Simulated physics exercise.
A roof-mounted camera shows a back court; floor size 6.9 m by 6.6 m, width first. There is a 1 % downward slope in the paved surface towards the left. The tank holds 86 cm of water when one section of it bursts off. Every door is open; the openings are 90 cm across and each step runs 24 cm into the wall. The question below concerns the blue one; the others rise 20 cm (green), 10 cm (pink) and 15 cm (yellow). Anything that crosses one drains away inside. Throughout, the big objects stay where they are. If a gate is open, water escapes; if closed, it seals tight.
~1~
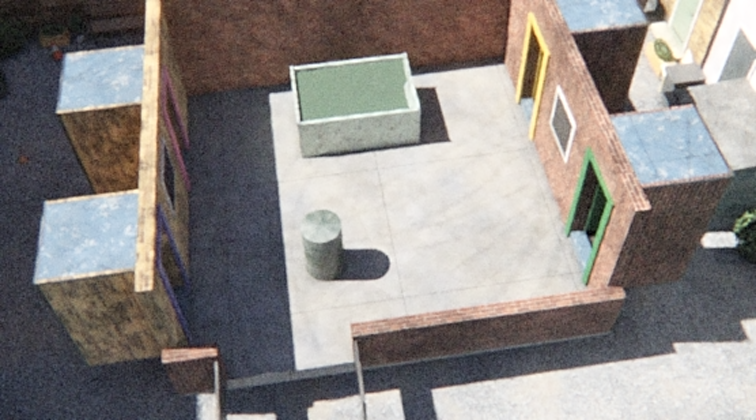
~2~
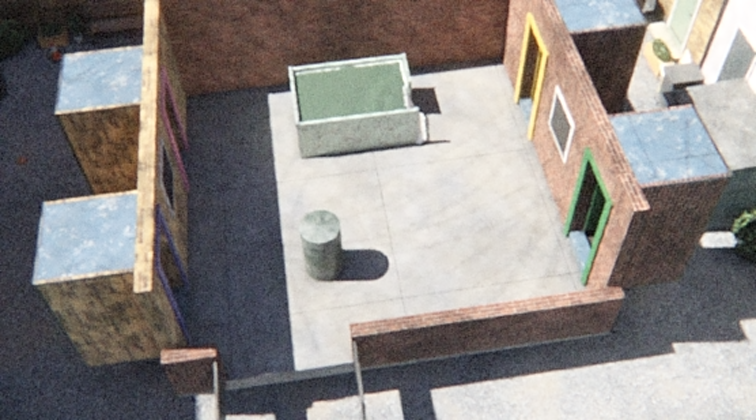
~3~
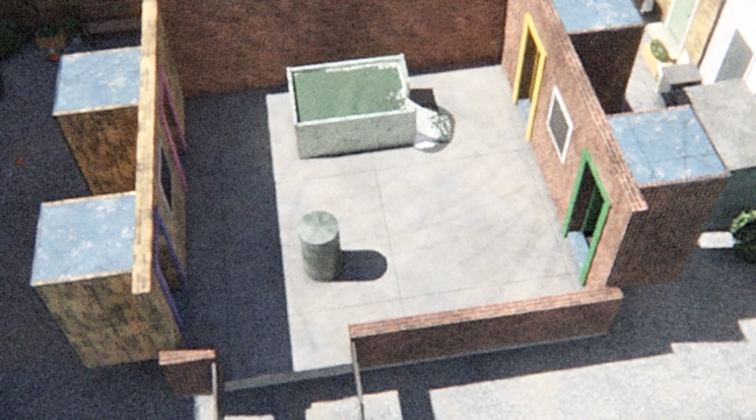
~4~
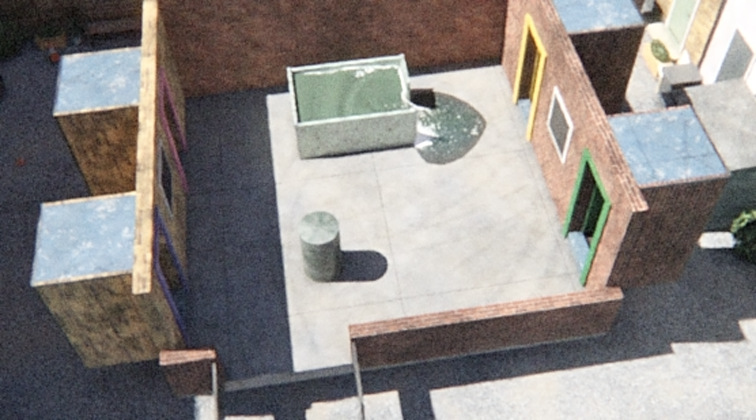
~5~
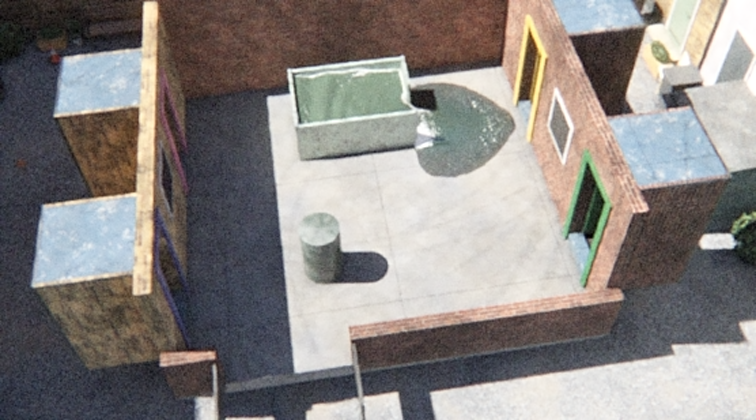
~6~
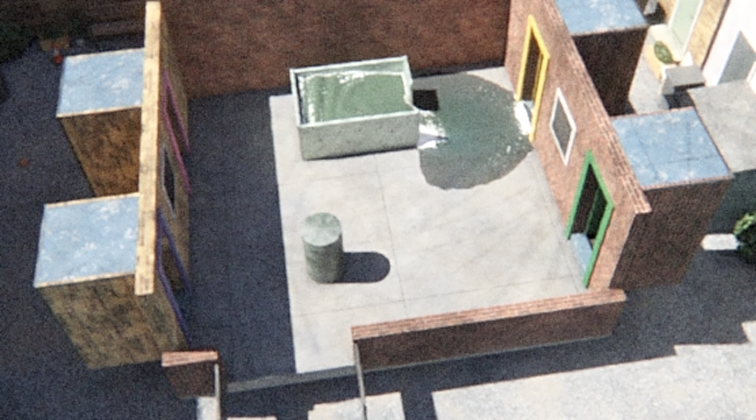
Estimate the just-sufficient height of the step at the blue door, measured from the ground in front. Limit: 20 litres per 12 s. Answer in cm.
I would say 9.5 cm.
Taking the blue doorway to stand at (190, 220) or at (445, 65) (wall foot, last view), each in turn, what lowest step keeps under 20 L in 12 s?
In turn: Roughly 7.0 cm, roughly 9.0 cm.
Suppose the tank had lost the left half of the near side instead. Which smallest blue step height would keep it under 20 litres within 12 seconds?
Required height: Approx. 22 cm.
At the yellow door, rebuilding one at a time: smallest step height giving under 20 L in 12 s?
For yellow, a step near 32 cm.
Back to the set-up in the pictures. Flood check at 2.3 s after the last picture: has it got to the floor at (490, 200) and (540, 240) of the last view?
Taking them in turn, they come out submerged and submerged.
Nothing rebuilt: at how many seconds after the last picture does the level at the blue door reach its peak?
About 8.0 seconds.
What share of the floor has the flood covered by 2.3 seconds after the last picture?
Approximately 30 % of it.
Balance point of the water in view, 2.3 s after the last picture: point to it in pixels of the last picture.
Look at about (424, 142) in the last view.
Then, 0.7 s after the last picture water covers 20 % of the floor, deepest (43 cm) near (419, 134); it has not reached the blue door.
Then, 2.3 s after the last picture water covers 30 % of the floor, deepest (28 cm) near (523, 120); it has not reached the blue door.
Then, 11.3 s after the last picture water covers 90 % of the floor, deepest (13 cm) near (191, 376); 10 cm at the blue door, 0 litres in over its 27 cm step.
At the blue door as built, the water peaked near 13 cm, 8.1 s after the last picture.
Run again over the same 12 s with other heights there, 45 litres in over 8 cm, 10 litres over 10.5 cm. The limit of 20 litres is kept from about 9.5 cm up.
